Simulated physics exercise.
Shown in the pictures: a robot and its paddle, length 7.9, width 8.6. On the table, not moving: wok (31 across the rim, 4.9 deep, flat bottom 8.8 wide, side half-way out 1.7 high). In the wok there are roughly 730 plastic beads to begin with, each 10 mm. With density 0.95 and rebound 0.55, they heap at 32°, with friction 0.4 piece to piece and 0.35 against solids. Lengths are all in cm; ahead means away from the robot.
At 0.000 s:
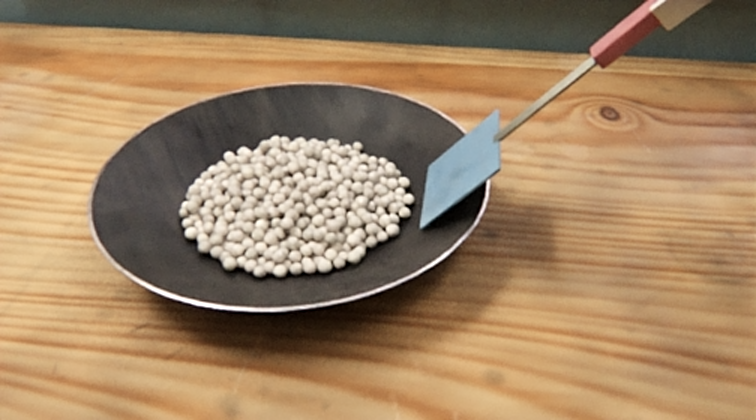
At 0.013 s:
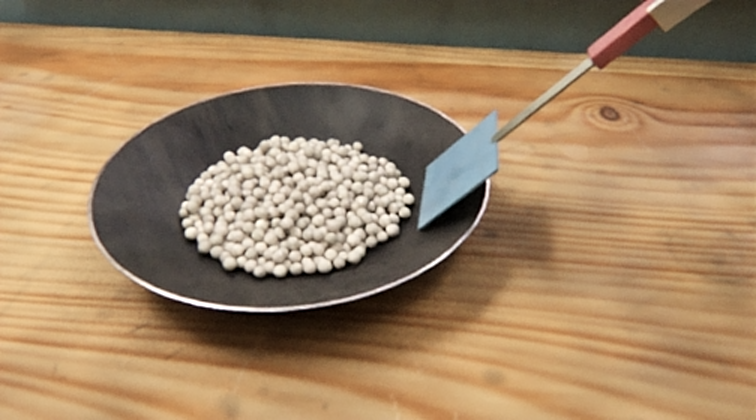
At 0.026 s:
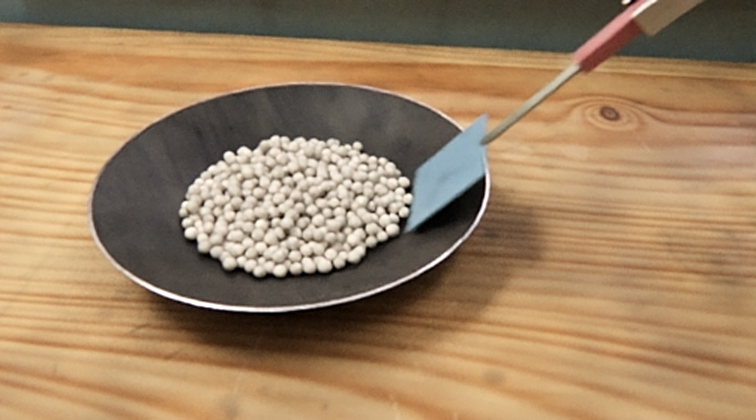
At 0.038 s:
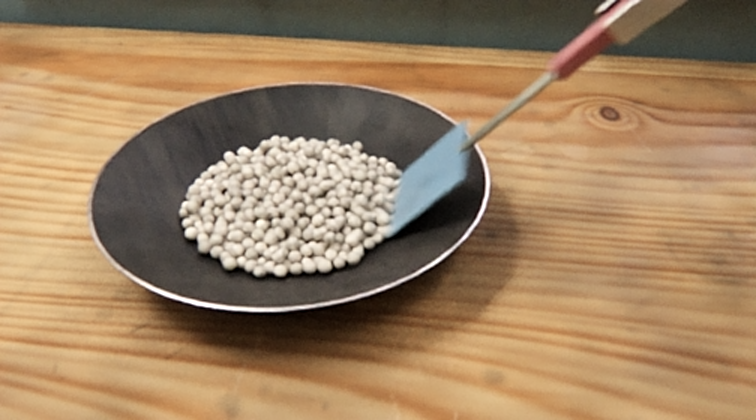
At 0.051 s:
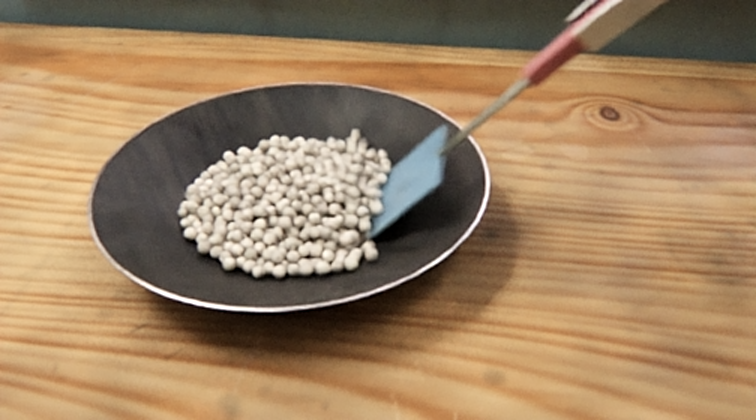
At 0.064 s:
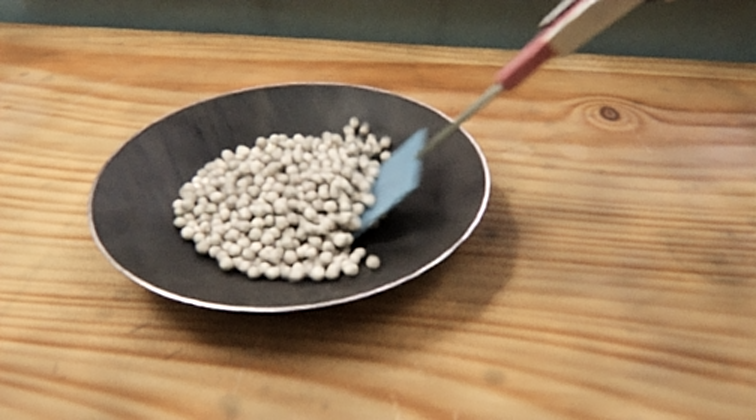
On a wooden table, a blue paddle moves left inside a dark wok, pushing into a pile of whitish beads.
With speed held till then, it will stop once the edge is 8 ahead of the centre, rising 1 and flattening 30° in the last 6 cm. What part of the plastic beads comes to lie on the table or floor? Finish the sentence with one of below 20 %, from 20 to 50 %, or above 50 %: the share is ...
The share is from 20 to 50 %.
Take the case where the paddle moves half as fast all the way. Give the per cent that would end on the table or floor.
It would be roughly 5 percent.
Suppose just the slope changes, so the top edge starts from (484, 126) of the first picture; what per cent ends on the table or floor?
About 40%.
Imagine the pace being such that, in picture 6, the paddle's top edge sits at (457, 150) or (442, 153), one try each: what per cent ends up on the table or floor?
First try about 10 %, second try about 15 %.
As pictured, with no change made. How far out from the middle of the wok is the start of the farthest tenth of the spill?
Around 40 centimetres from the centre.
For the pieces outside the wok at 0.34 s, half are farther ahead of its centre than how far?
I'd say some 20 centimetres.
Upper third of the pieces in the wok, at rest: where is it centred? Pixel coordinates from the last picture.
Roughly (167, 172).
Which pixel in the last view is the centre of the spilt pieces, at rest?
Resting centre: About (47, 183).
By 0.09 s, sloping 49°, highest piece 7 above the table; 731 in the wok.
By 0.13 s, sloping 42°, highest piece 8 above the table; 729 in the wok, 2 on the blade or in flight.
By 0.34 s, sloping 19°, highest piece 7 above the table; 515 in the wok, 174 on the table or floor, 42 on the blade or in flight.
By 1.39 s, sloping 19°, highest piece 6 above the table; 506 in the wok, 225 on the table or floor.
Final count, 506 in the wok, 225 on the table or floor. That is 31 % on the table or floor.
